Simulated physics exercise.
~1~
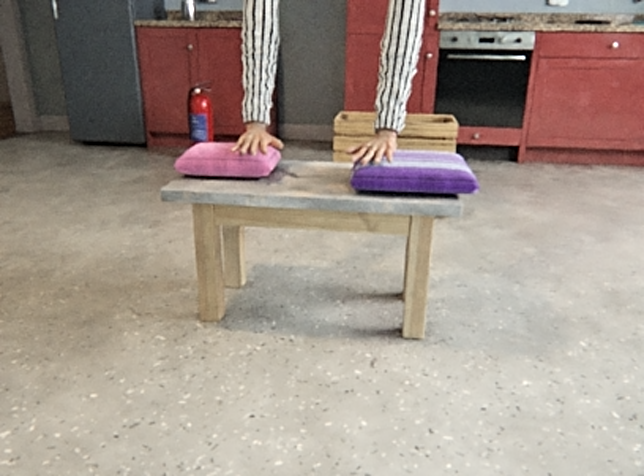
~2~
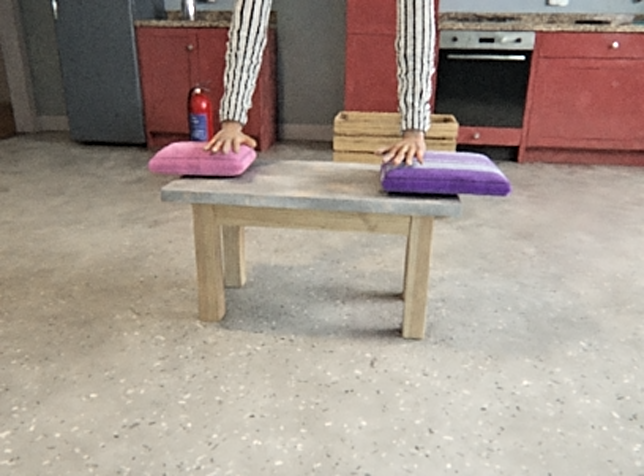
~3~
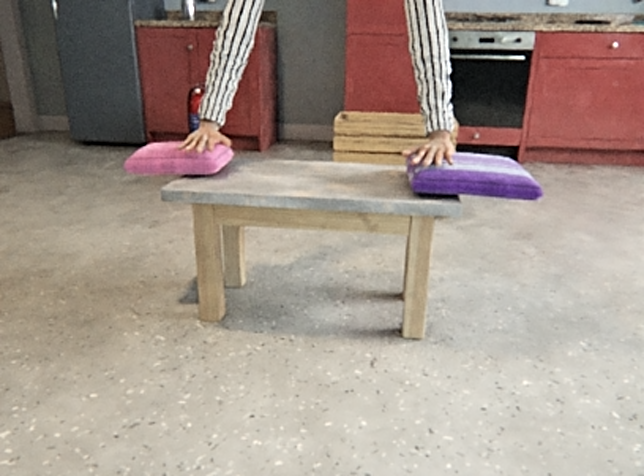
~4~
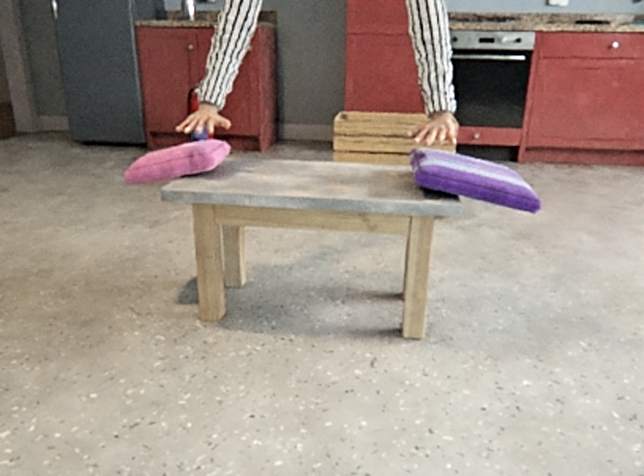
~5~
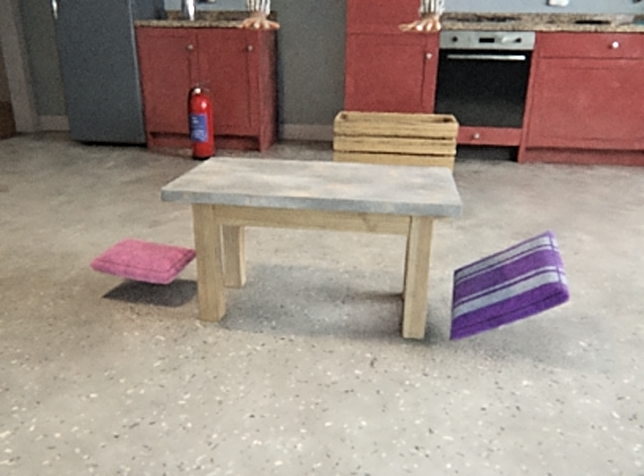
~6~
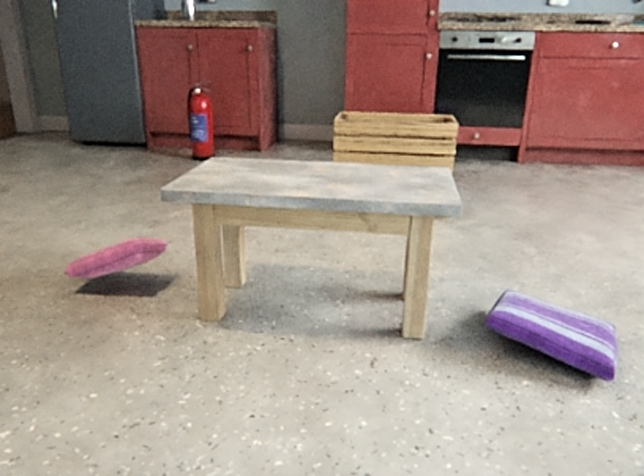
Pink and purple cushions being pushed outwards over opposite ends of a short bench by two hands, then tipping off and falling to the floor.
